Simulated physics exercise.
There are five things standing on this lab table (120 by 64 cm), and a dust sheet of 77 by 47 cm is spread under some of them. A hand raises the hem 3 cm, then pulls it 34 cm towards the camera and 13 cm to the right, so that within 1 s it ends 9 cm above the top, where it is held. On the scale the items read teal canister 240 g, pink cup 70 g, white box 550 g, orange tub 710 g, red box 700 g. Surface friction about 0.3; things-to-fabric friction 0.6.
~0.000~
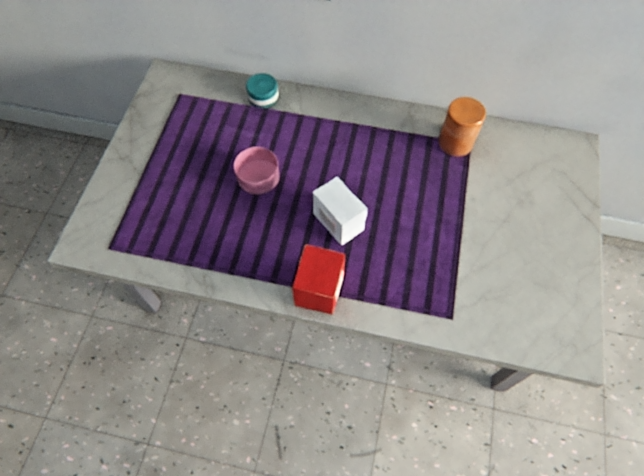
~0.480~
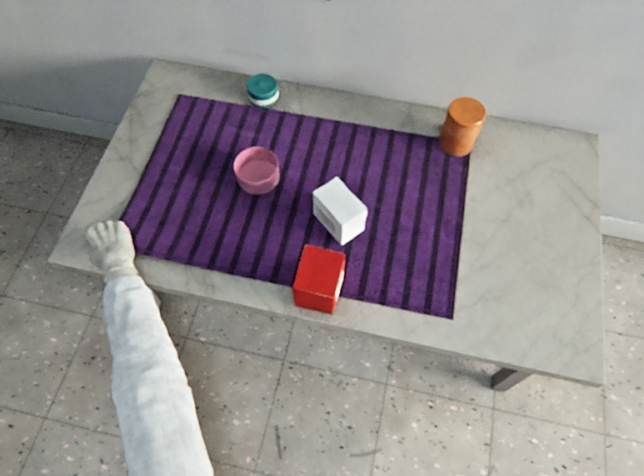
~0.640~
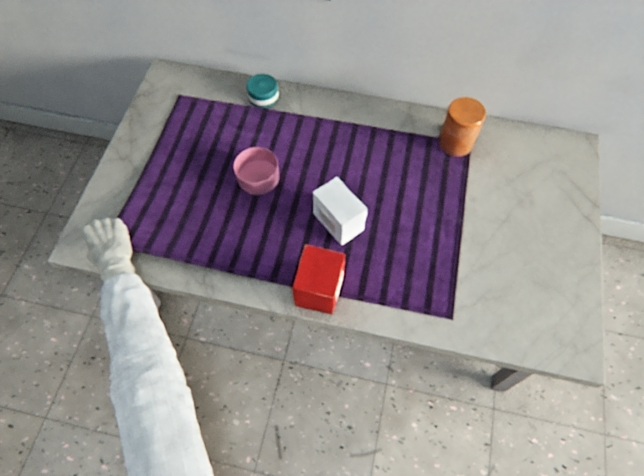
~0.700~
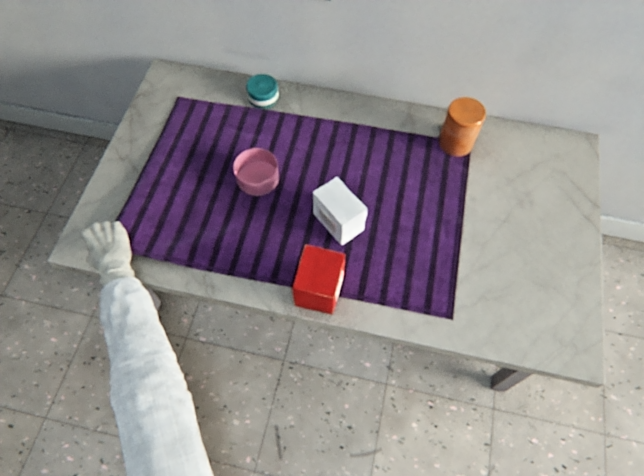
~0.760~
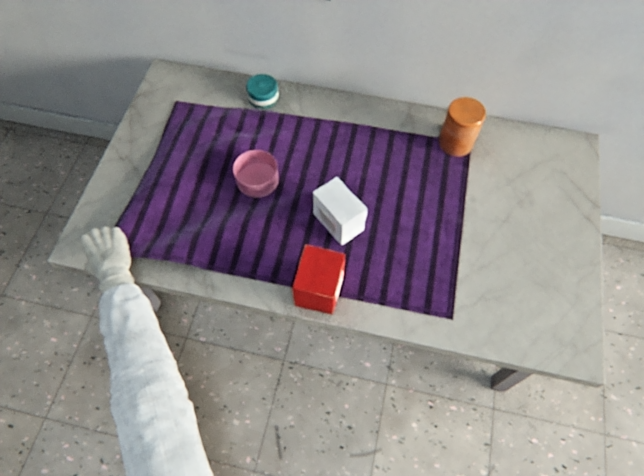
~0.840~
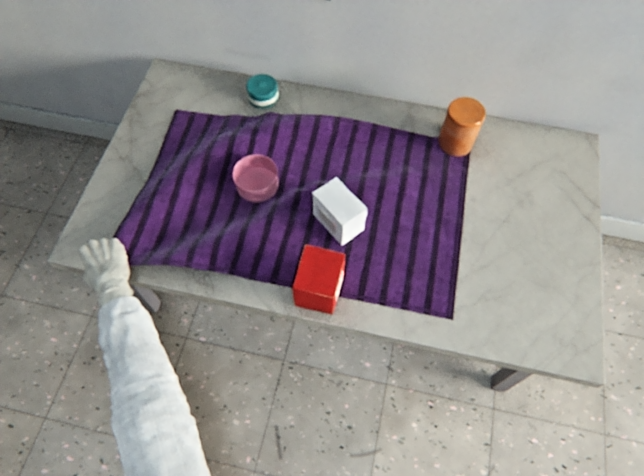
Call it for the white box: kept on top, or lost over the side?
Kept on top.
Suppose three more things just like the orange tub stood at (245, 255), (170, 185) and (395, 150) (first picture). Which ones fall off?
In order: Comes off; comes off; holds on.
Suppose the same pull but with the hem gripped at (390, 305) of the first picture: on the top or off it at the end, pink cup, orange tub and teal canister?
Note - pink cup: Off the top; orange tub: Still on top; teal canister: Still on top.
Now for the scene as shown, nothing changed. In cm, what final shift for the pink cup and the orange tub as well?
About: Pink cup 35 cm, orange tub 25 cm.
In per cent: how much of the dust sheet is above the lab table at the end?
Some 70 in a hundred.
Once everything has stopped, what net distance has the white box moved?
Net displacement - white box 15 cm.
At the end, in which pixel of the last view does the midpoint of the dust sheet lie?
Close to (236, 250) in pixels.
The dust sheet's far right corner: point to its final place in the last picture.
(385, 154).
By 1.0 s, 95 % of the dust sheet is still over the top; white box 2 cm off its start, pink cup 7 cm off its start, orange tub 3 cm off its start.
By 1.2 s, 90 % of the dust sheet is still over the top; white box 6 cm off its start, pink cup on its side, 18 cm off its start, orange tub 11 cm off its start.
By 1.4 s, 80 % of the dust sheet is still over the top; white box 12 cm off its start at (291, 225), pink cup on its side, 27 cm off its start at (234, 269), orange tub 19 cm off its start at (389, 122).
By 1.6 s, 70 % of the dust sheet is still over the top; white box 15 cm off its start, pink cup on its side, 34 cm off its start, orange tub 23 cm off its start.
By 3.2 s, 70 % of the dust sheet is still over the top; white box 15 cm off its start at (281, 238), pink cup on its side, 34 cm off its start at (233, 308), orange tub 24 cm off its start at (368, 129), red box 6 cm off its start at (319, 301).
